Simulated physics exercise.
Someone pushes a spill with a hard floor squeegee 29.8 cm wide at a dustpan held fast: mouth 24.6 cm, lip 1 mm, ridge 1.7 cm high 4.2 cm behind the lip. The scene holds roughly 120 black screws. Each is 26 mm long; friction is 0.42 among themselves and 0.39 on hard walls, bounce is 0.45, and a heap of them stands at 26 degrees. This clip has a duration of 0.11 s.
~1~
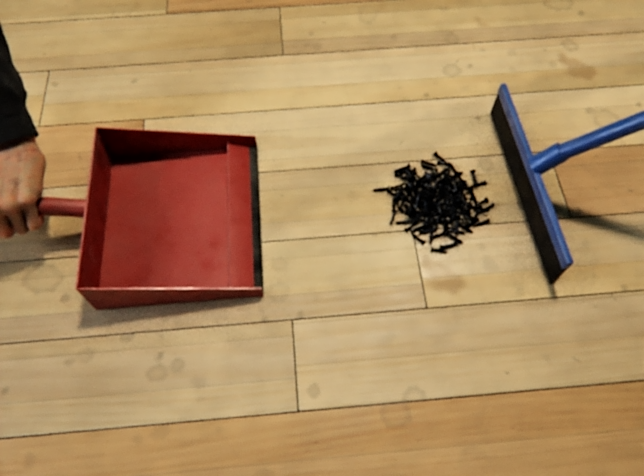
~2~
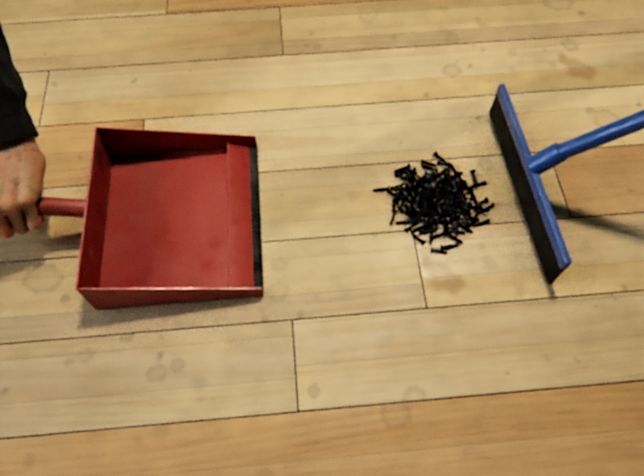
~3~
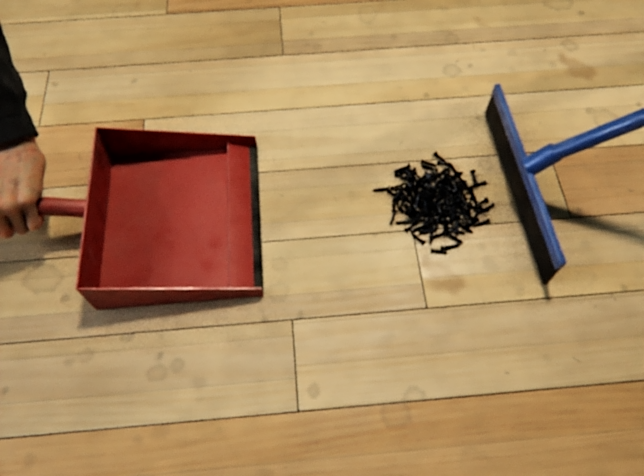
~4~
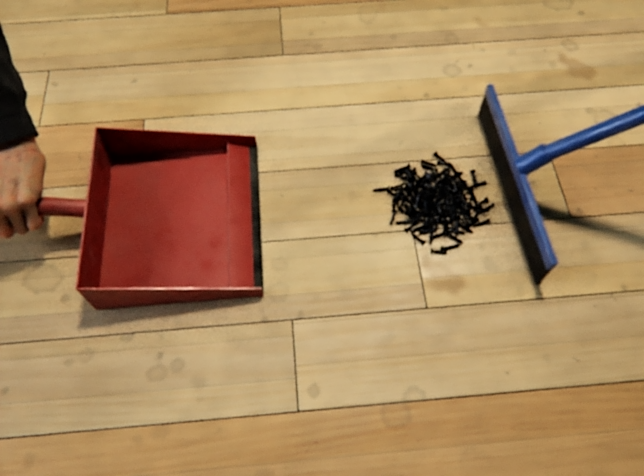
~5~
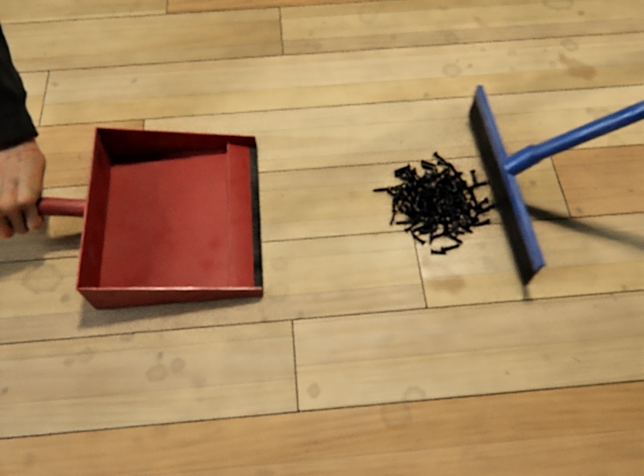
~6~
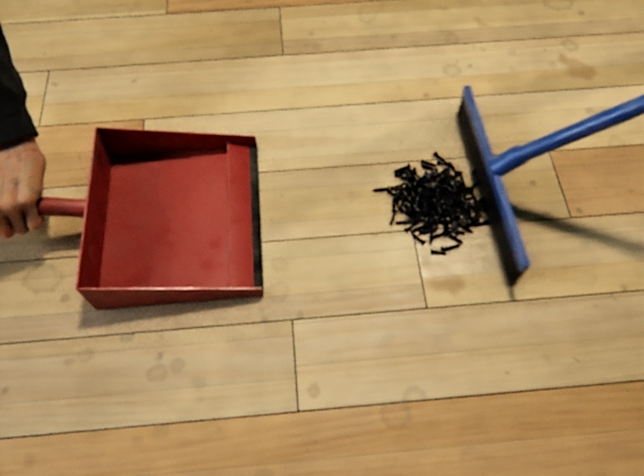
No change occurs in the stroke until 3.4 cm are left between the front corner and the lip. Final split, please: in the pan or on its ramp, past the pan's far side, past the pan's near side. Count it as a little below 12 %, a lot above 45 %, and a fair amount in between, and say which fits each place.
In the pan or on its ramp: A fair amount, past the pan's far side: A little, past the pan's near side: A little.
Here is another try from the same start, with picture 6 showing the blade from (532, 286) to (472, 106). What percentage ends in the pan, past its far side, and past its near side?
That ends as pan 20, far 0, and near 30.
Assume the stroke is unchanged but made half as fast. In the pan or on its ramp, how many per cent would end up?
I'd put it at roughly 15 per cent.
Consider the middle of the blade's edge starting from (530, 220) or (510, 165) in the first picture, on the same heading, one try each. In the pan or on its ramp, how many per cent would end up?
Some 40 and 40 per cent.
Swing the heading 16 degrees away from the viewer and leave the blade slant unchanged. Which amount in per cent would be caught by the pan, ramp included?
Pan plus ramp: Some 30 %.
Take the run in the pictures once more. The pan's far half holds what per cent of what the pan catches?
Roughly 50 in a hundred.
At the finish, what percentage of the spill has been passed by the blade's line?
0 %.
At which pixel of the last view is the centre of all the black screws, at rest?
Centre at rest: Approx. (260, 215) px.
Then, 0.17 s after the last picture, middle of the blade 18 cm from the lip; 0 % over the lip, far side 0 %, near side 0 %.
Then, 0.28 s after the last picture, middle of the blade 8 cm from the lip; 0 % over the lip, far side 0 %, near side 0 %.
Then, 0.53 s after the last picture, middle of the blade 4 cm from the lip; 45 % over the lip, far side 0 %, near side 0 %.
In the end, pan 40 %, far side 0 %, near side 0 %, in front of the lip or behind the blade 60 %.
